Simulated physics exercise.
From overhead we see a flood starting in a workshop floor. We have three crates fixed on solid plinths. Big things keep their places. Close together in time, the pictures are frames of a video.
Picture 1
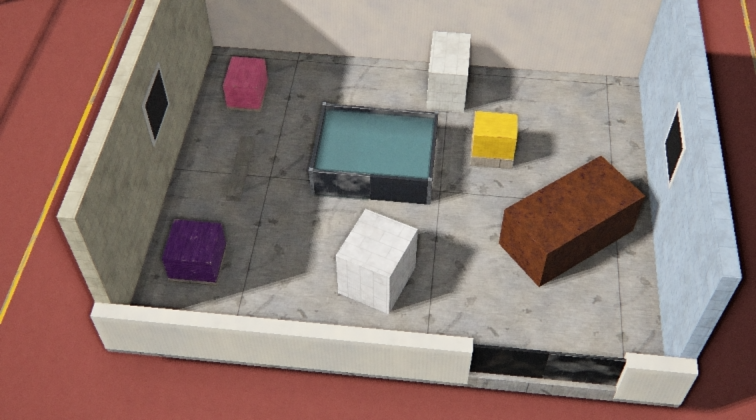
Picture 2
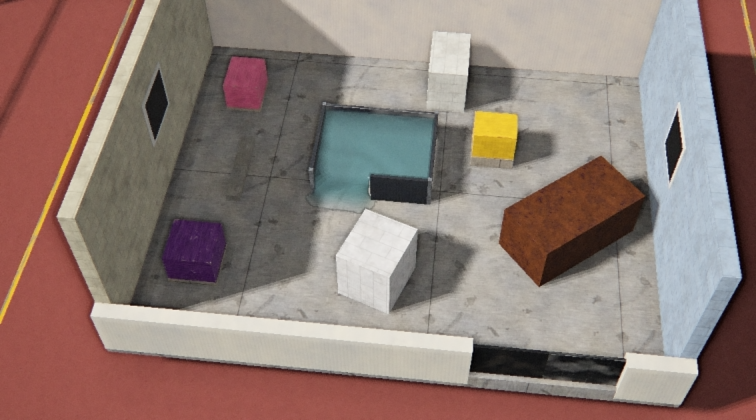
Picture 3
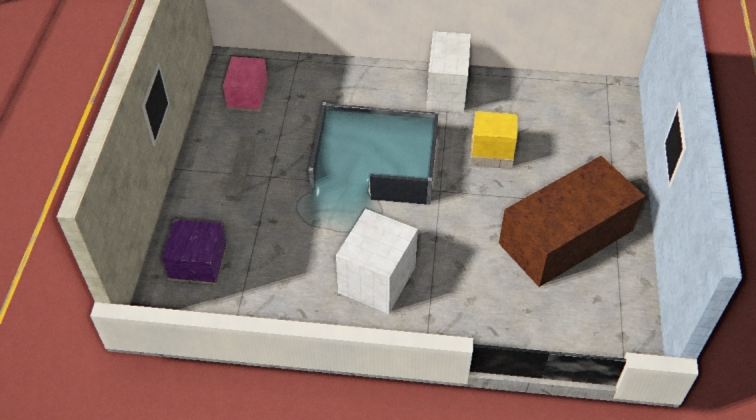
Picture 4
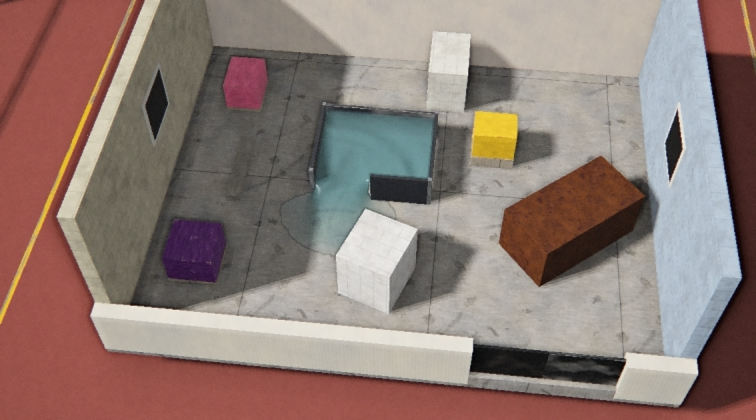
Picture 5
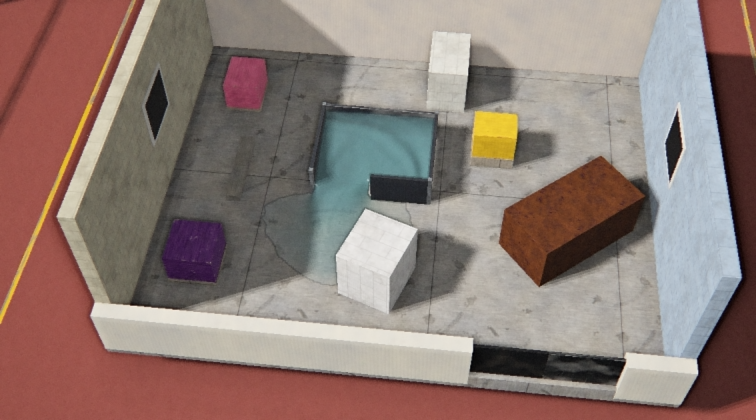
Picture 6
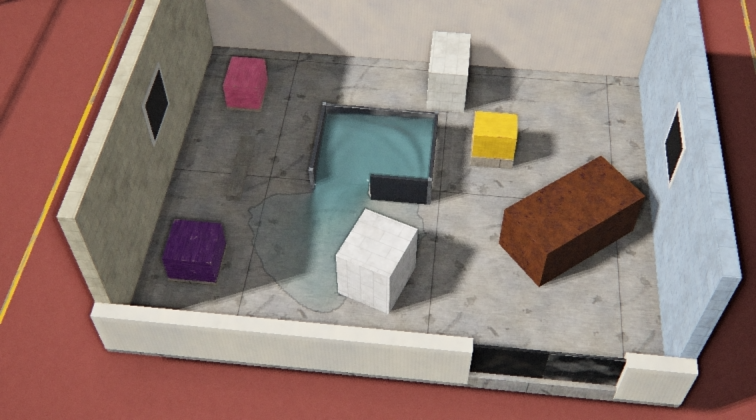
On a workshop floor, water pours from a gap in a tank's front, spreading across grey concrete beside a white block.
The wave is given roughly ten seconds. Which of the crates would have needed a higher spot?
Purple crate: Doused, pink crate: Doused, yellow crate: Clear.
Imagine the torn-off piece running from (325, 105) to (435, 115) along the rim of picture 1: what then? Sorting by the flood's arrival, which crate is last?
The one in purple.
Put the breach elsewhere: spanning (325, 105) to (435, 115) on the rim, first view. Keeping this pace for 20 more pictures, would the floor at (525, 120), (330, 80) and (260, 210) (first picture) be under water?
Those three come out soaked, soaked and moisture-free, one after another.
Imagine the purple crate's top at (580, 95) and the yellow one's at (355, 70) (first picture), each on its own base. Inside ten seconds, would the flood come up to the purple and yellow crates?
I'd say purple is missed, while yellow is missed.
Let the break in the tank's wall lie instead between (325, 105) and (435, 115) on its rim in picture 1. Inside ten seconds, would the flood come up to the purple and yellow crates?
Note: Purple one is overtopped; yellow one is left dry.
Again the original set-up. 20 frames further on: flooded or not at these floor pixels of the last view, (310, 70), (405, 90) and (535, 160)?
Going through them in order, I'd call them clear, clear and clear.
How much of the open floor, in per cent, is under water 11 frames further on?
About 20 %.
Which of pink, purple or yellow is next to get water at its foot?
That would be the one in purple.
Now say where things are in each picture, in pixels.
The tank at (375, 144) is whole and still, in the first frame.
Water pours out at (342, 187) and has run to (312, 199), in the second frame.
Water pours out at (343, 188) and has run to a hidden place, in the third frame.
The front is at a hidden place, out from the gap at (343, 189), in the fourth frame.
The front is at (337, 280), out from the gap at (343, 189), in the fifth frame.
The front is at (310, 303), out from the gap at (343, 189), in the sixth frame.
A moment on, water covers 15 % of the floor; the purple crate water round its plinth, the pink crate not reached, the yellow crate not reached.
Next, water covers 20 % of the floor; the purple crate water round its plinth, the pink crate not reached, the yellow crate not reached.
Then, water covers 30 % of the floor; the purple crate water round its plinth, the pink crate not reached, the yellow crate not reached.
Later, water covers 50 % of the floor; the purple crate water round its plinth, the pink crate water round its plinth, the yellow crate water round its plinth.
In the end, water covers 75 % of the floor; the purple crate was topped, the pink crate was topped, the yellow crate stayed above the water.
